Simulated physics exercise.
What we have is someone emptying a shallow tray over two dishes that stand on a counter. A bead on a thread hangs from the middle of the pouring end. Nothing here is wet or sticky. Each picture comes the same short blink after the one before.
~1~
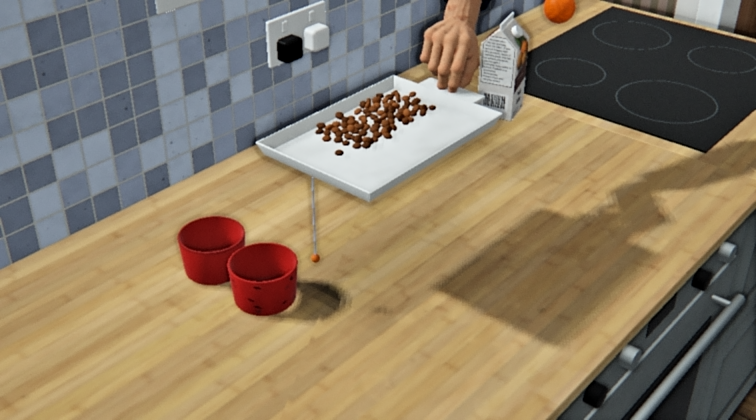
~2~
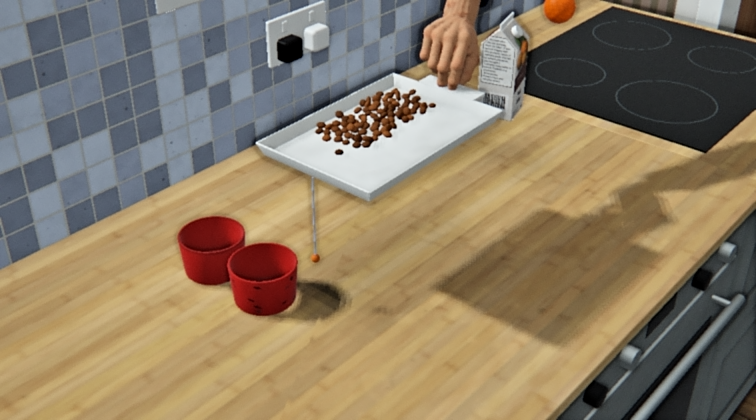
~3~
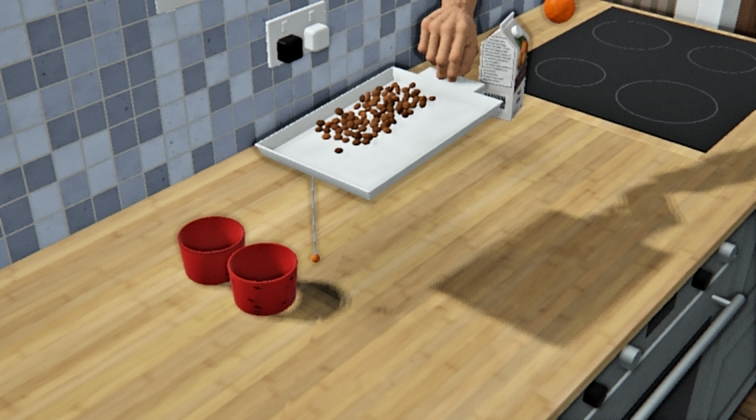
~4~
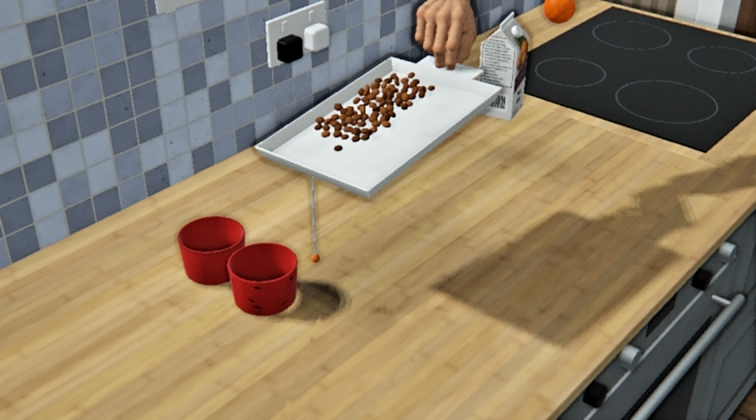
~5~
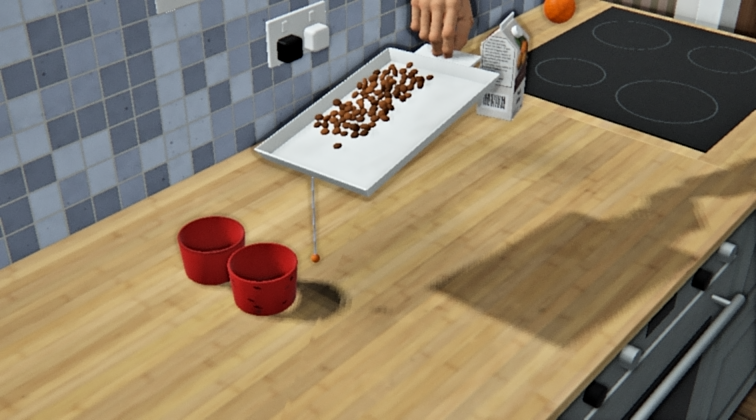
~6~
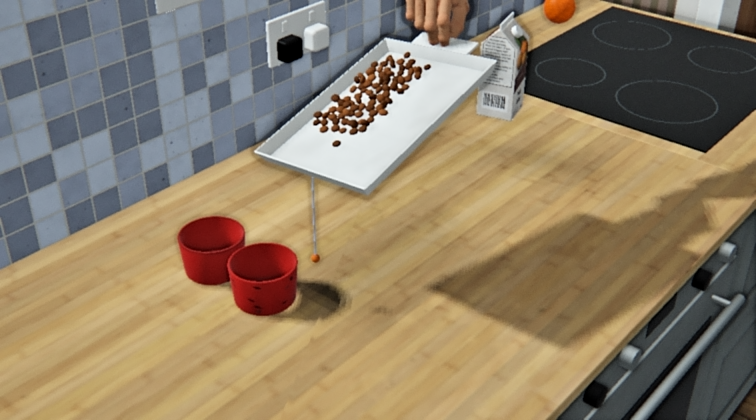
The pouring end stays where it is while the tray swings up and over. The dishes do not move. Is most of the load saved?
The two hold over half of the load.
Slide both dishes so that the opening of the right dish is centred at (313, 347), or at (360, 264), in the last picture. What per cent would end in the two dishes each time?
The first gives 0 %, the second 0 %.
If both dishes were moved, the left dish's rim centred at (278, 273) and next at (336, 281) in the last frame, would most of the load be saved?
One: Less than half. Two: Less than half.
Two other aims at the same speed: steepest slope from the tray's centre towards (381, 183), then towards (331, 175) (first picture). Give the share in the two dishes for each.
First some 0, then 20 per cent.
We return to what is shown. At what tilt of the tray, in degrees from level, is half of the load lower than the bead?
Around 75° of tilt.
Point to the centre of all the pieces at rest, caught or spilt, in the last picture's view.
Close to (257, 290).
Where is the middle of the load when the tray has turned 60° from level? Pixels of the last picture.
Around (277, 155).
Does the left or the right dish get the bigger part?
That is the right-hand dish.
Shortly afterwards, tray tipped steeply; the bulk on the tray; near a quarter in the air.
Next, tray tipped right over; a little on the tray; near half in the right dish; a little in the left dish; near a quarter outside both; a little in the air.
Some moments later, tray tipped past a quarter turn; near two thirds in the right dish; a little in the left dish; near a quarter outside both.
In the end, tray tipped past a quarter turn; near two thirds in the right dish; a little in the left dish; near a quarter outside both.
